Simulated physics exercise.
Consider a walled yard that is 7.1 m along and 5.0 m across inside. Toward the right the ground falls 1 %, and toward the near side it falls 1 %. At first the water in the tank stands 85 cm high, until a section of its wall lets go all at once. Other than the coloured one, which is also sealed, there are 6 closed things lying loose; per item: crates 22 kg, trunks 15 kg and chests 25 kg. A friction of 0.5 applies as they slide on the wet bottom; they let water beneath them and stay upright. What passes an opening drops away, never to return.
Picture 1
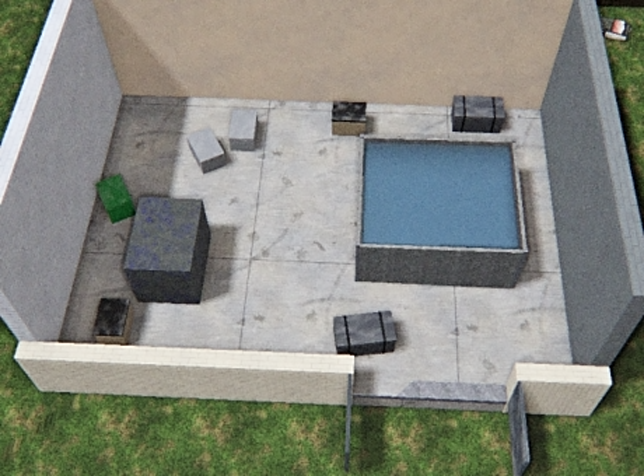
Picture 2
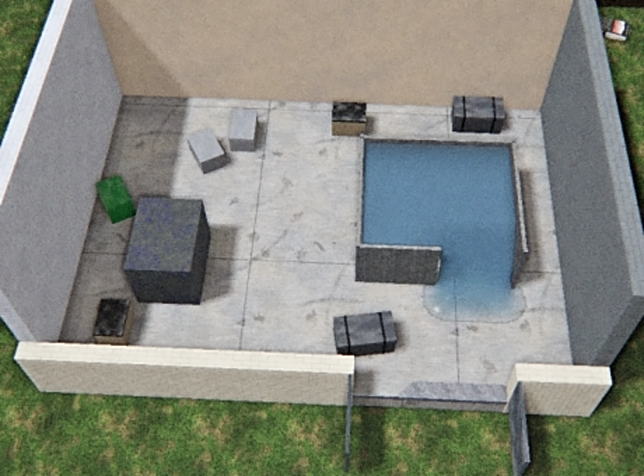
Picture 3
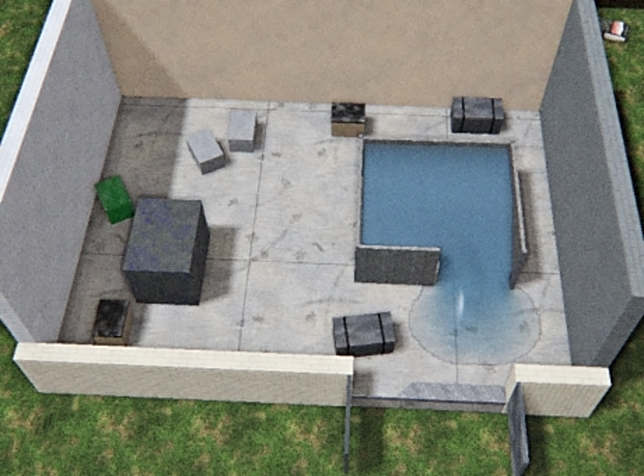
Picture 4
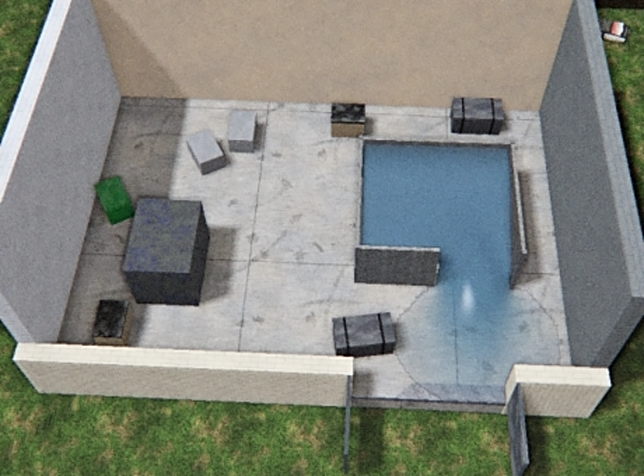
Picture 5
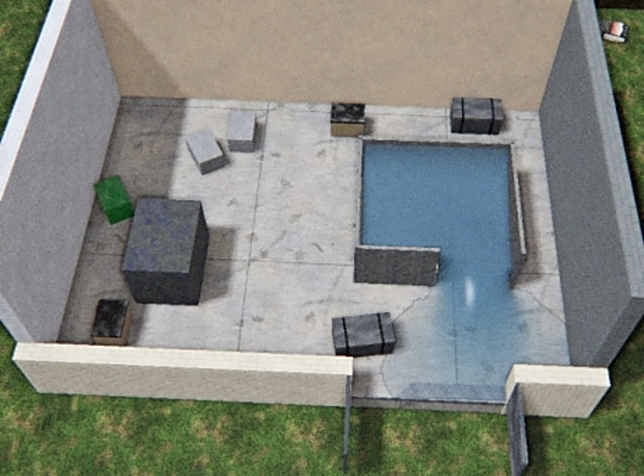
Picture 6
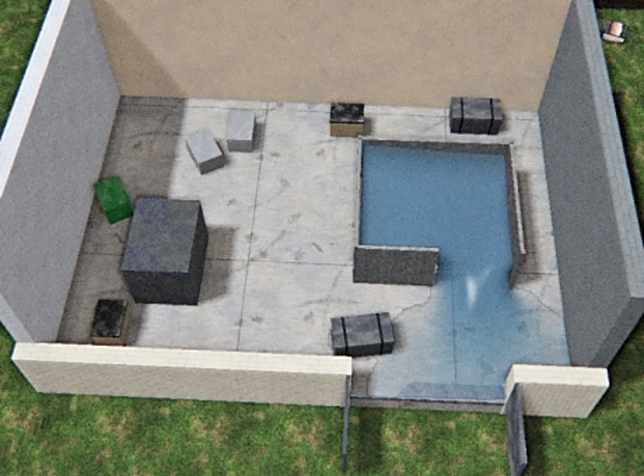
Walled yard with a raised tank, water pouring through a gap in its near side and spreading to the gateway, boxes staying put.
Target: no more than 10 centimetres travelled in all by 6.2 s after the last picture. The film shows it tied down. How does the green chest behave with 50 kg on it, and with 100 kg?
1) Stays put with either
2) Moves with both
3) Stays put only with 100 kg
1, stays put with either.
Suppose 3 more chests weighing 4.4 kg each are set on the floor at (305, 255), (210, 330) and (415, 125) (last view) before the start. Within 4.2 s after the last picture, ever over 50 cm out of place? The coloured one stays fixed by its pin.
Order as listed: Inside the limit, inside the limit, outside the limit.
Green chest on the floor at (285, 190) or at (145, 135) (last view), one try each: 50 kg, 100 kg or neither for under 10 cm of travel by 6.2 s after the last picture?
First spot: Light mass works; second spot: Light mass works.
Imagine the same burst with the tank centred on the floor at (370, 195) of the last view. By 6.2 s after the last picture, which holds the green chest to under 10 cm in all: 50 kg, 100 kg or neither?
Then, put simply, the lighter one does it.
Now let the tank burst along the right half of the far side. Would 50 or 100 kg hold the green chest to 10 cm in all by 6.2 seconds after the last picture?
Answer: The big one only.
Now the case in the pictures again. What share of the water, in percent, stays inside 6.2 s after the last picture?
Still held: Near 42 %.
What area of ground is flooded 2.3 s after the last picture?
Flooded: Near 11.5 m2.
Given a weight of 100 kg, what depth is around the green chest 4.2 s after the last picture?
Around 0 cm.
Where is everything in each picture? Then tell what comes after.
The first frame shows the green chest at (113, 191) rests on the ground; 4.0 m2 under water; 0 of 7 have shifted.
The second frame shows the green chest at (113, 192), on the bottom; water covers 4.8 m2; 0 of 7 have shifted.
The third frame shows the green chest at (112, 192) rests on the ground; water covers 5.9 m2; 0 of 7 have shifted.
The fourth frame shows the green chest at (112, 193), on the bottom; water covers 7.2 m2; 0 of 7 have shifted.
The fifth frame shows the green chest at (111, 192), on the bottom; 7.7 m2 under water; 0 of 7 have shifted.
The sixth frame shows the green chest at (110, 192), on the bottom; water covers 7.8 m2; 0 of 7 have shifted.
Then, 0.6 s after the last picture the green chest would be 0 cm from its start with 50 kg and 0 cm from its start with 100 kg; 0 cm of water round it then.
Then, 2.3 s after the last picture the green chest would be 0 cm from its start with 50 kg and 0 cm from its start with 100 kg; 0 cm of water round it then.
Then, 4.2 s after the last picture the green chest would be 0 cm from its start with 50 kg and 0 cm from its start with 100 kg; 0 cm of water round it then.
Then, 6.2 s after the last picture the green chest would be 0 cm from its start with 50 kg and 0 cm from its start with 100 kg; 0 cm of water round it then.
